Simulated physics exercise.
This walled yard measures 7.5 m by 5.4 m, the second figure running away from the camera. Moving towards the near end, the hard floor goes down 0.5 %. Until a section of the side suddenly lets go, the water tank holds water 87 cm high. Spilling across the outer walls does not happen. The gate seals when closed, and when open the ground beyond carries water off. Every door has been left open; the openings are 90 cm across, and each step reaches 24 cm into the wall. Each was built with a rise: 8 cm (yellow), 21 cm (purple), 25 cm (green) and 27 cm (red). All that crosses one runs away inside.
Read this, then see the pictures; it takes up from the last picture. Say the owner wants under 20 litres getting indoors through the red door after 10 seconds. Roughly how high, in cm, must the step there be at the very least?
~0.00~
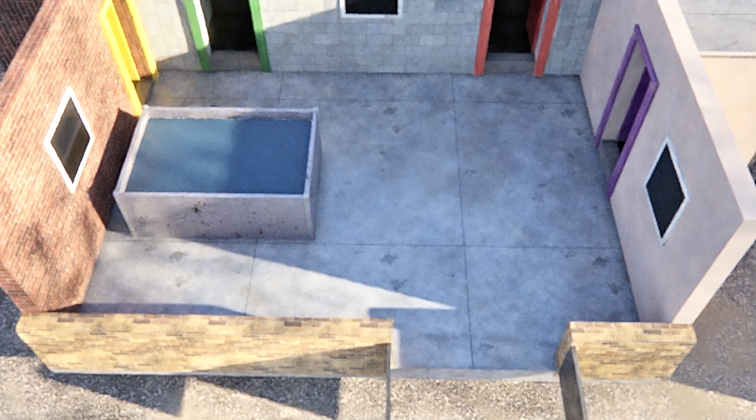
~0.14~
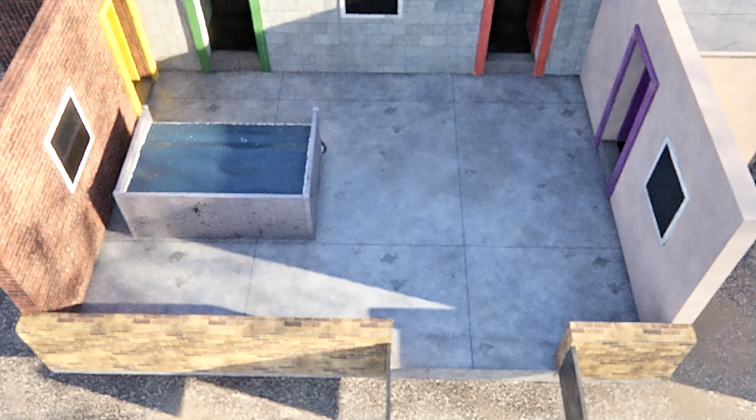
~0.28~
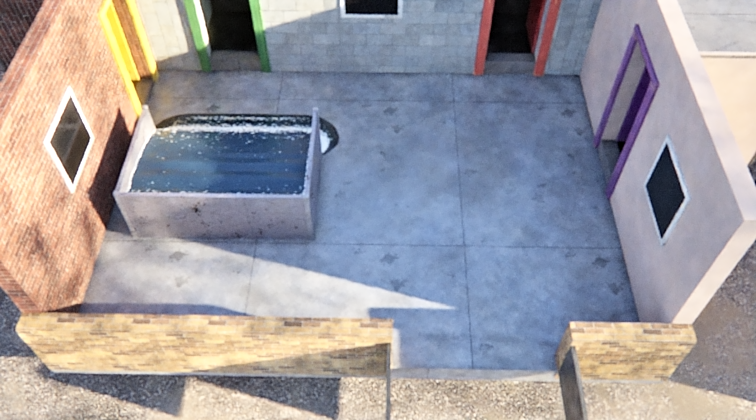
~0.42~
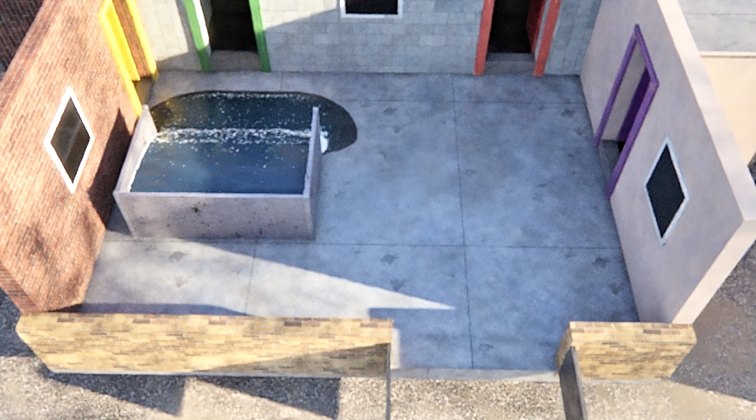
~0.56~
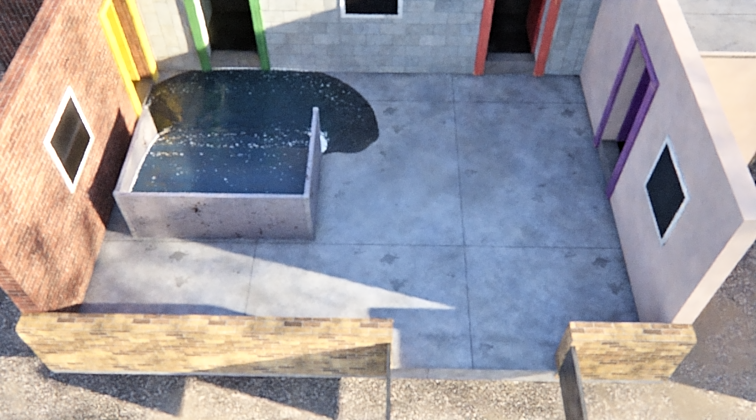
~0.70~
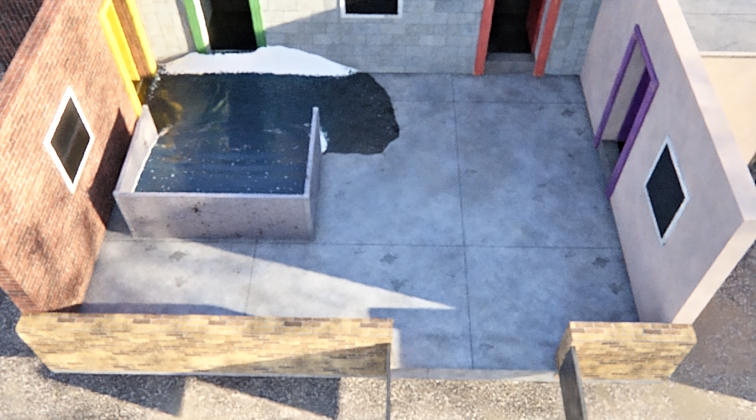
At the very least some 6.5 cm.
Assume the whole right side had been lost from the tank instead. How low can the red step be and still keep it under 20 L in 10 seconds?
About 19 cm.
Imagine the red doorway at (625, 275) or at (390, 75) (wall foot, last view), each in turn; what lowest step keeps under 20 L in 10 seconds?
Around 7.5 and 14.0 cm respectively.
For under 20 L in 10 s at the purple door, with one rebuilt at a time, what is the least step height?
At the purple door you'd want roughly 11.5 cm.
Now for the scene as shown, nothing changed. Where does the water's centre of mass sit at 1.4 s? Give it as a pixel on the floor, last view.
Near (247, 140).
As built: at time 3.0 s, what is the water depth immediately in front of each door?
Yellow door 27 cm, purple door 16 cm, green door 24 cm, red door 7 cm.
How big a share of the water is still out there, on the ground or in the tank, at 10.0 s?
Remaining share: Around 70 %.
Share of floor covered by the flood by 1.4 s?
Wet share: Near 25 %.
After 1.4 s water covers 25 % of the floor, deepest (57 cm) near (208, 76); it has not reached the red door.
After 3.0 s water covers 50 % of the floor, deepest (28 cm) near (143, 119); 7 cm at the red door, 0 litres in over its 27 cm step.
After 10.0 s water covers 95 % of the floor, deepest (10 cm) near (612, 354); 7 cm at the red door, 0 litres in over its 27 cm step.
At the red door as built, the water arrived by 1.6 s and peaked near 10 cm at 6.8 s.
Run again over the same 10 s with other heights there, 32 litres in over 5.5 cm, 13 litres over 7.5 cm. The limit of 20 litres is kept from about 6.5 cm up.
